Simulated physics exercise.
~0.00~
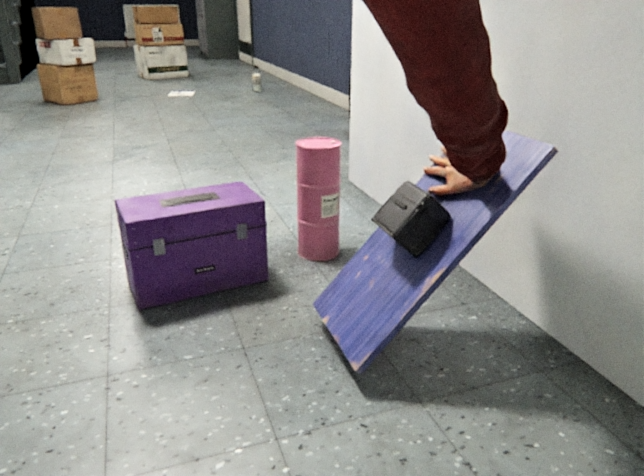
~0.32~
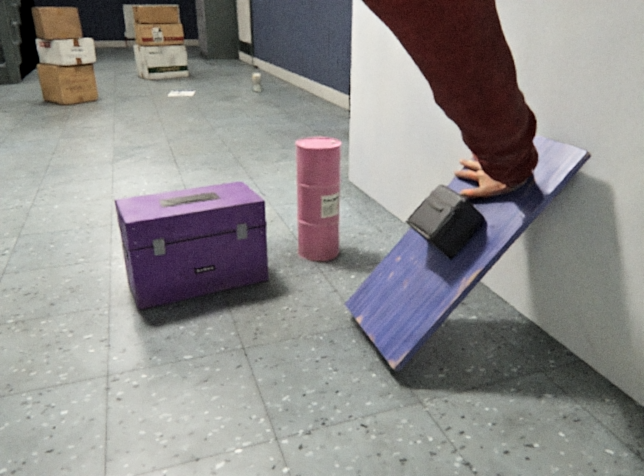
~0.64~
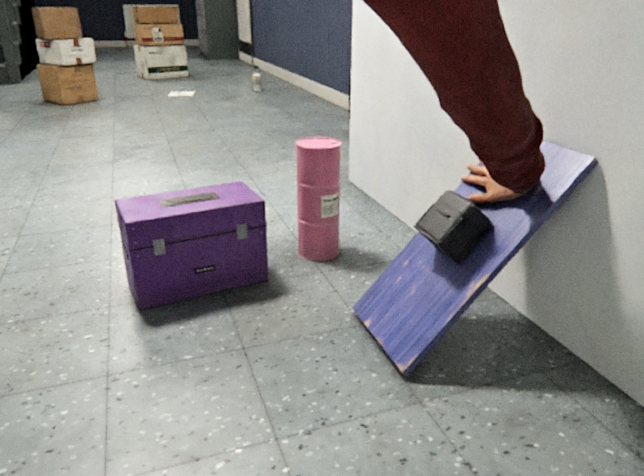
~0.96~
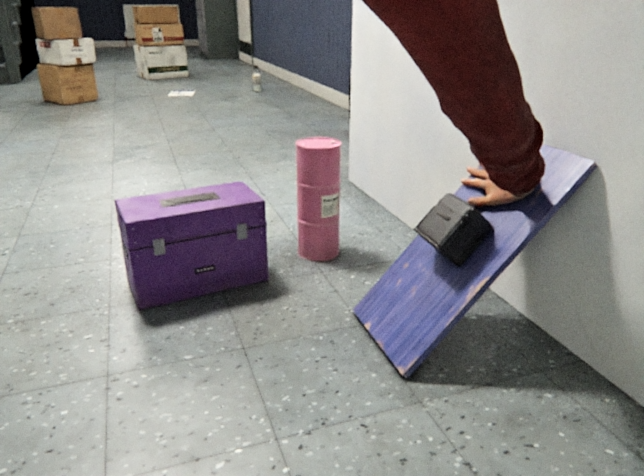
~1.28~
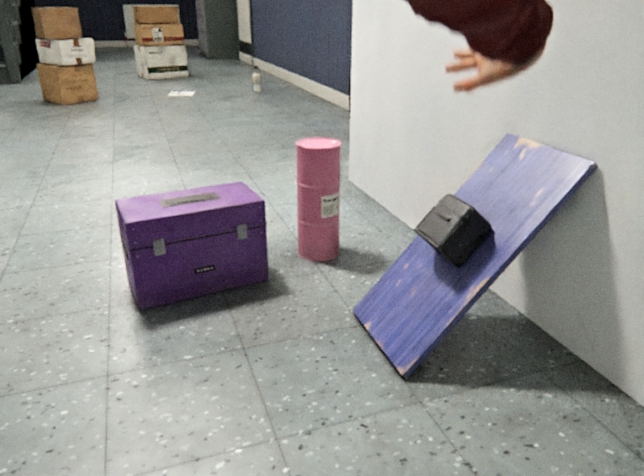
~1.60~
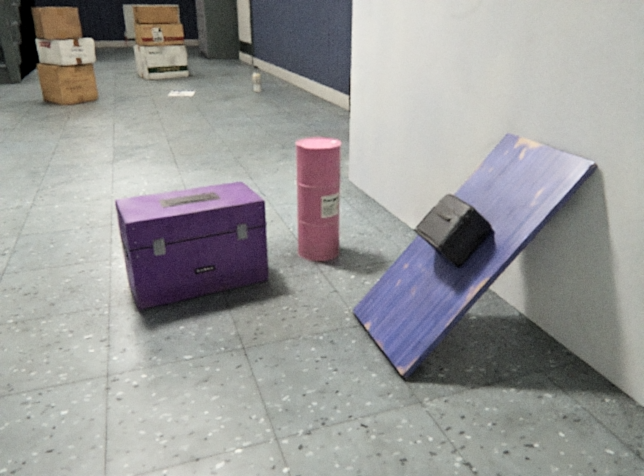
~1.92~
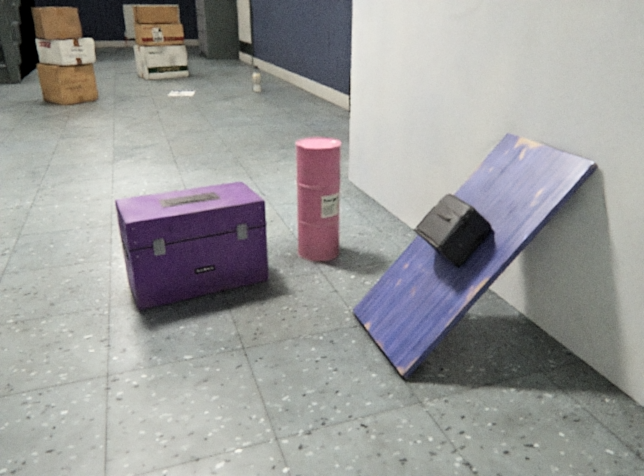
A blue board with a black block on it being leaned against a white wall by hand, staying propped once released.
